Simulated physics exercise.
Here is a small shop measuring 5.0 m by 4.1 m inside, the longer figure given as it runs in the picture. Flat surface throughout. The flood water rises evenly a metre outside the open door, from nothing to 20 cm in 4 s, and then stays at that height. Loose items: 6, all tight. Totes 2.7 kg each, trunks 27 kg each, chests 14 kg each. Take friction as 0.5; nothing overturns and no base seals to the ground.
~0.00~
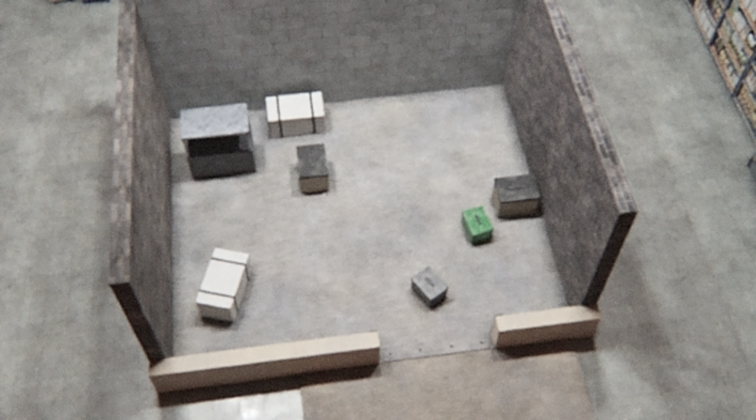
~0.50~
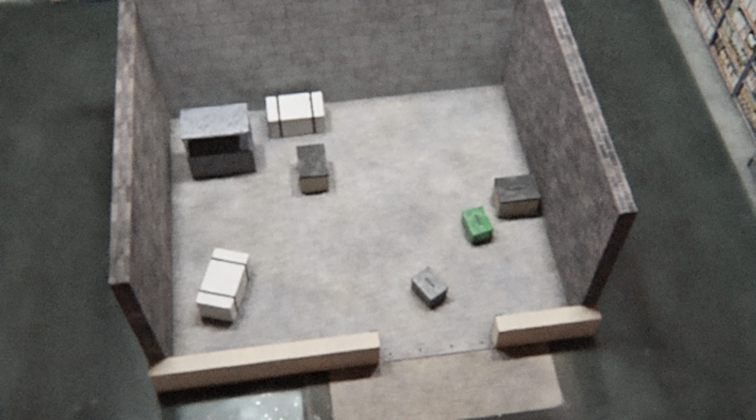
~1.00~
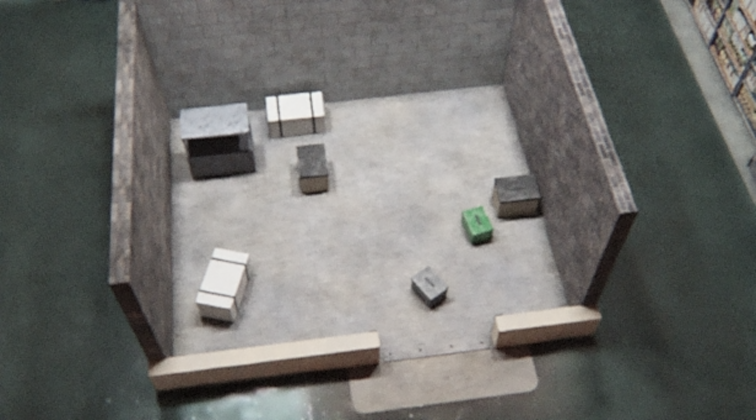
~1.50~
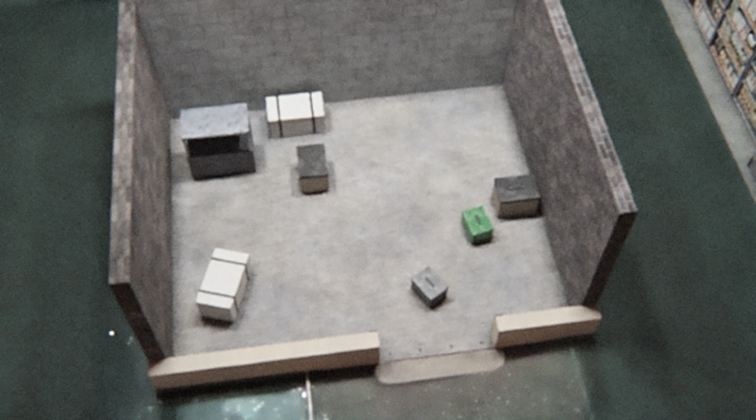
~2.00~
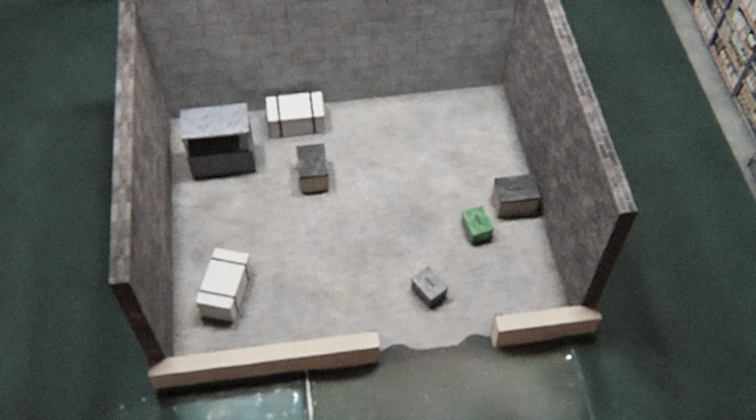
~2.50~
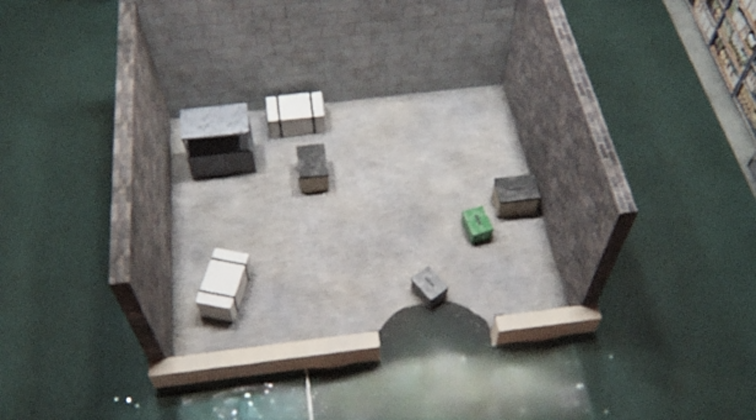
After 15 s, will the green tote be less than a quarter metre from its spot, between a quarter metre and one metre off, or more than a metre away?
Final distance: Above a metre.
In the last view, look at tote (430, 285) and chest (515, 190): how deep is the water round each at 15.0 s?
Depth approx. 15 cm / 14 cm.
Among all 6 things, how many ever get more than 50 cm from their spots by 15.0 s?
I make it 6.
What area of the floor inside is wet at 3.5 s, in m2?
Roughly 2.5 m2 of it is wet.
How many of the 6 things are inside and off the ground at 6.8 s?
Count: 2.
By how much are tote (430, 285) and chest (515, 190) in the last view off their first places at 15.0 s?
First 350 cm, then 150 cm.
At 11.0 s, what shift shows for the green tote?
Displacement near 150 cm.
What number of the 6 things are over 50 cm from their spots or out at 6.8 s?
The answer is 2.
After 3.5 s the green tote is near (478, 220), 0.0 m from its start, aground; 0 afloat.
After 6.8 s the green tote is near (476, 87), 2.3 m from its start, afloat; 2 afloat.
After 11.0 s the green tote is near (497, 127), 1.6 m from its start, afloat; 5 afloat.
After 15.0 s the green tote is near (499, 131), 1.5 m from its start, afloat; 5 afloat.
